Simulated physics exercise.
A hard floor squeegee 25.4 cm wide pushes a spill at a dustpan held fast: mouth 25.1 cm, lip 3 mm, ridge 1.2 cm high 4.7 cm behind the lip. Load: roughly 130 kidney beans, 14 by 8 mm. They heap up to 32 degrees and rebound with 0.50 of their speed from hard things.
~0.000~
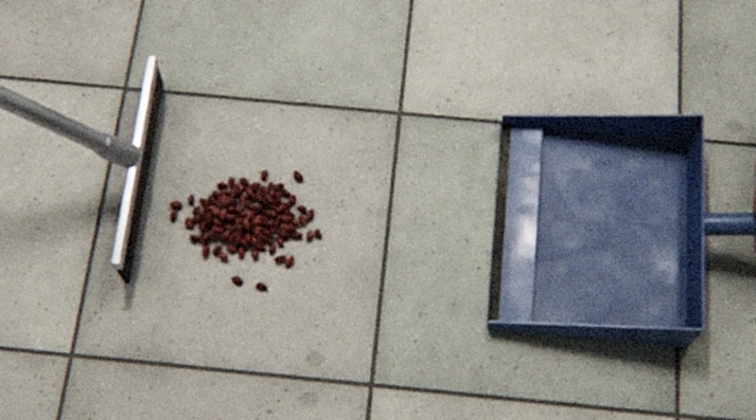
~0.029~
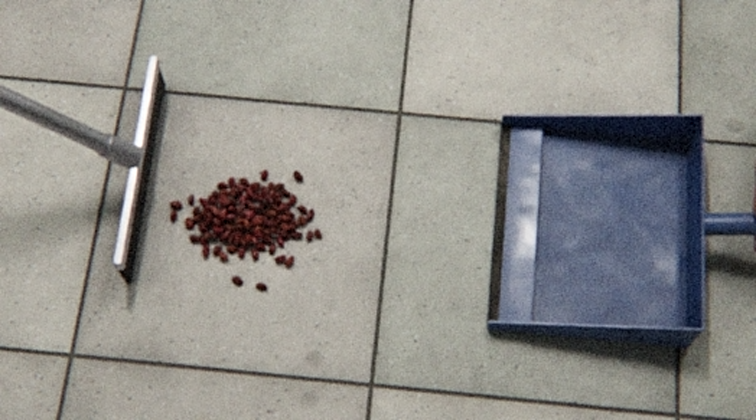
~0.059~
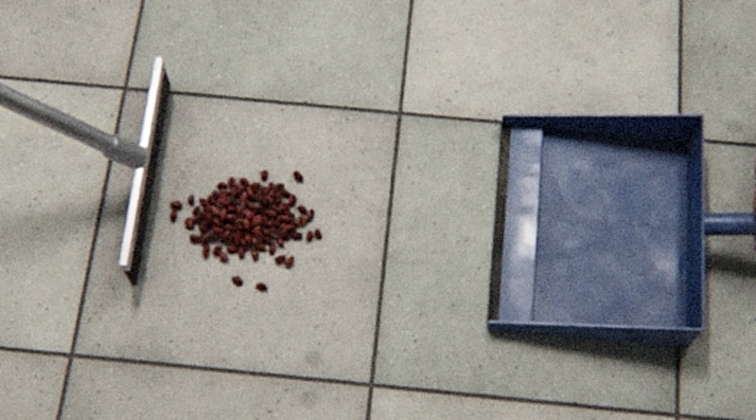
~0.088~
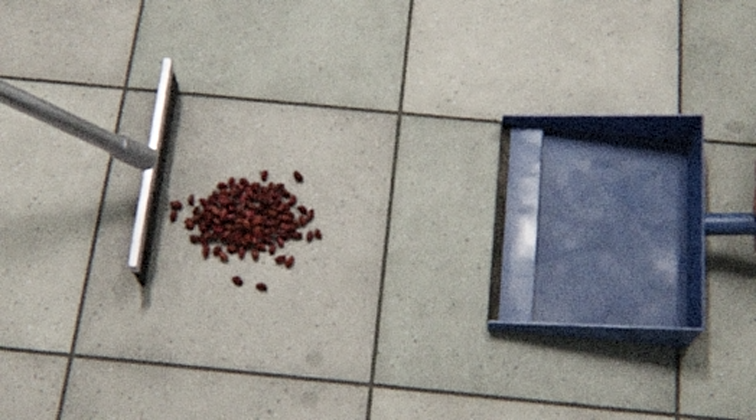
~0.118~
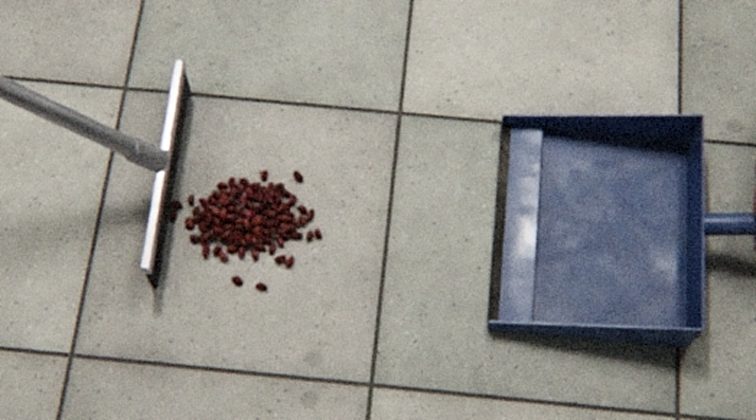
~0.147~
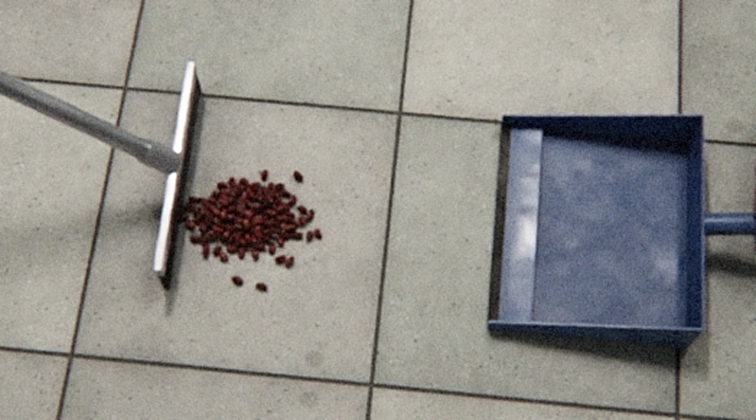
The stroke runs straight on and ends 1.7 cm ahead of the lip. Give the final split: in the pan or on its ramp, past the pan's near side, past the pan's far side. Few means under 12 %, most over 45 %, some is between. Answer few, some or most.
Pan: Most, near side: Few, far side: Few.
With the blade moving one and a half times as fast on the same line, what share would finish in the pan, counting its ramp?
It would be near 60 per cent.
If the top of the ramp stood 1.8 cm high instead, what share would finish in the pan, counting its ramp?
Then about 50 per cent.
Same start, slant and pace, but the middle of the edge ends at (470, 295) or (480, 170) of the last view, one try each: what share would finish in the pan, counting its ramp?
About 45 and 50 per cent.
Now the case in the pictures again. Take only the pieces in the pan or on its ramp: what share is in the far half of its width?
Roughly 30 per cent.
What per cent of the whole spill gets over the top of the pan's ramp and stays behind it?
Roughly 10 per cent.
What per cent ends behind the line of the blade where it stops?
About 0 per cent.
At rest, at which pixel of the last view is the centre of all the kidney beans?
Near (500, 248).
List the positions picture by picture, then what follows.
The first picture shows blade from (118, 264) to (153, 64), moved 0.0 cm, 0 of the pieces shifted so far; middle of the pieces at (249, 222); pan at (608, 234).
The second picture shows blade from (120, 265) to (155, 64), moved 0.2 cm, 0 of the pieces shifted so far; middle of the pieces at (249, 222).
The third picture shows blade from (125, 266) to (160, 65), moved 0.8 cm, 0 of the pieces shifted so far; middle of the pieces at (249, 222).
The fourth picture shows blade from (134, 267) to (169, 66), moved 1.8 cm, 0 of the pieces shifted so far; middle of the pieces at (249, 222).
The fifth picture shows blade from (147, 269) to (180, 68), moved 3.2 cm, 0 of the pieces shifted so far; middle of the pieces at (249, 222).
The sixth picture shows blade from (159, 271) to (192, 70), moved 4.6 cm, 2 of the pieces shifted so far; middle of the pieces at (249, 222); pan at (608, 234). Its pace works out near 0.47 m/s, heading 3 degrees towards the viewer's side.
After 0.49 s, middle of the blade 20 cm from the lip; 0 % over the lip, far side 0 %, near side 0 %.
After 0.73 s, middle of the blade 9 cm from the lip; 0 % over the lip, far side 0 %, near side 5 %.
Then, at 1.07 s, middle of the blade 2 cm from the lip; 55 % over the lip, far side 5 %, near side 5 %.
By 2.6 s all is still; pan 55 %, near side 5 %, far side 5 %, in front of the lip or behind the blade 35 %.
